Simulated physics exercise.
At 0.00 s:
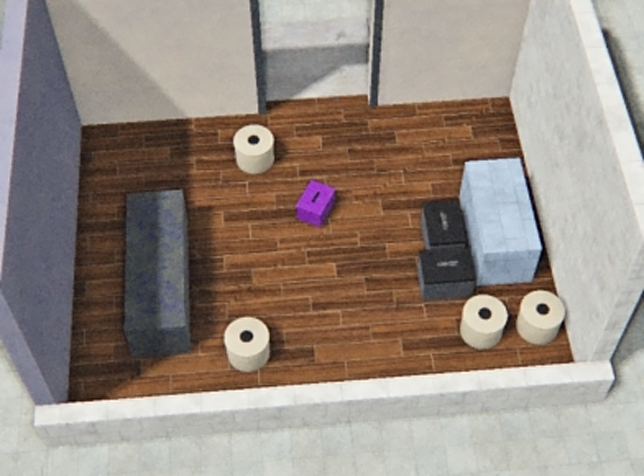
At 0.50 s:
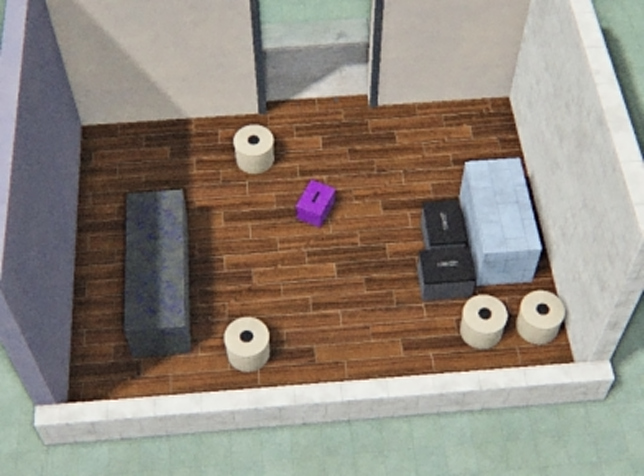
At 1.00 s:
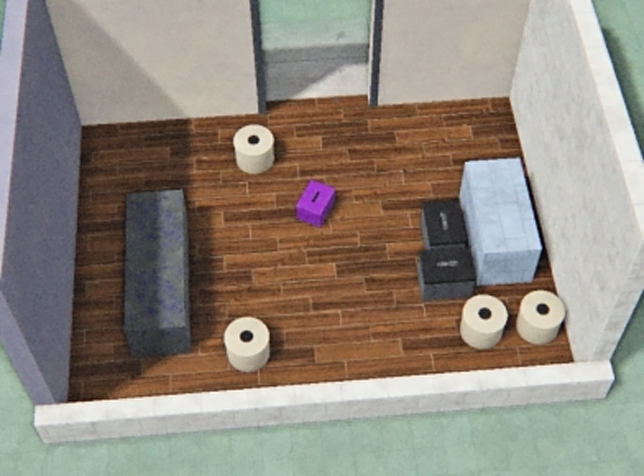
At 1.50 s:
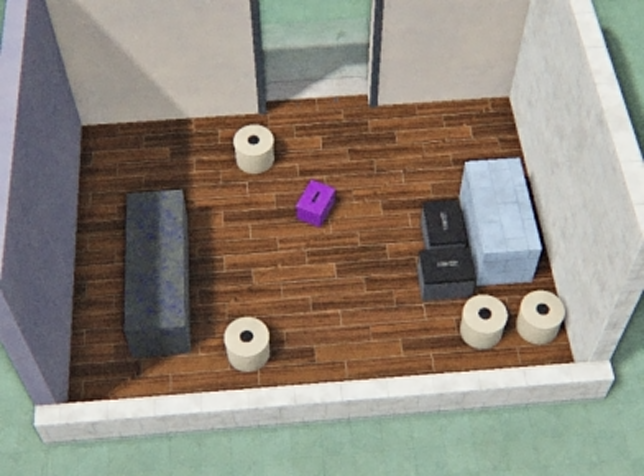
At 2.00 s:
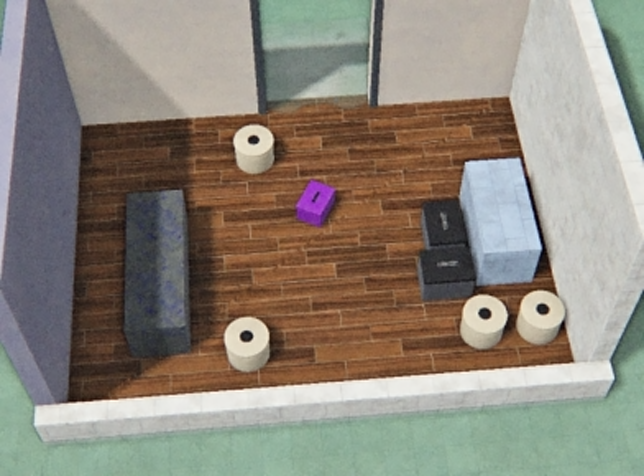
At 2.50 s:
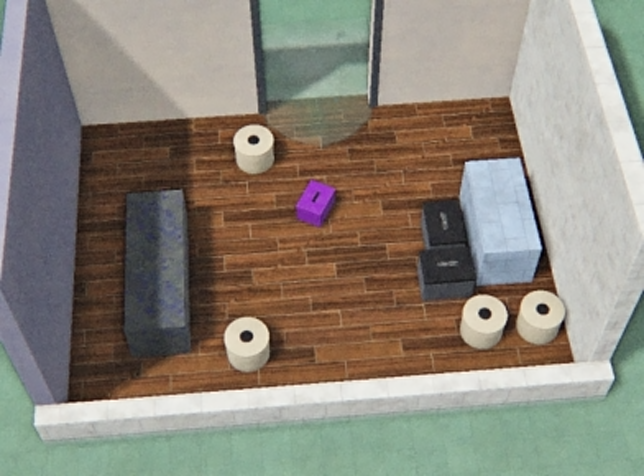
Water spreading over the pale ground outside a wood-floored room, then edging through the doorway while the purple box stays still.
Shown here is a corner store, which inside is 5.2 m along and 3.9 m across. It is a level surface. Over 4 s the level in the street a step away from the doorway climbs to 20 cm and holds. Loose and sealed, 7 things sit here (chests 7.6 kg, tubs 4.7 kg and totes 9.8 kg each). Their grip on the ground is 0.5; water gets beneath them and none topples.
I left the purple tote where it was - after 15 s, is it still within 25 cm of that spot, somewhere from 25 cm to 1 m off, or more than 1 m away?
Movement: Major.
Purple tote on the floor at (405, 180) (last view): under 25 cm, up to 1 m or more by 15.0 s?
Here it goes just a bit.
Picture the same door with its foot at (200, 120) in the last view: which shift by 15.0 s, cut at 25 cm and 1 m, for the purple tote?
Purple tote: Small shift.
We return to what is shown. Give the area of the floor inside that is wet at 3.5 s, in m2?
Somewhere about 2.0 m2, give or take.
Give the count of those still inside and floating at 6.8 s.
Tally: 4 of them.
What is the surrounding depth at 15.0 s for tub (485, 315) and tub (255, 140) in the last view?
I'd put it at 13 cm and 8 cm respectively.
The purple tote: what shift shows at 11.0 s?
200 cm, give or take.
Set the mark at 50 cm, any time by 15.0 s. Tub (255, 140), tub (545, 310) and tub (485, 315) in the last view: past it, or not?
Well, in sequence it's greater, lower, greater.
After 3.5 s the purple tote is near (316, 198), 0.0 m from its start, aground; 0 afloat.
After 6.8 s the purple tote is near (337, 266), 0.9 m from its start, aground; 4 afloat.
After 11.0 s the purple tote is near (428, 347), 2.2 m from its start, afloat; 6 afloat.
After 15.0 s the purple tote is near (343, 315), 1.6 m from its start, afloat; 7 afloat.
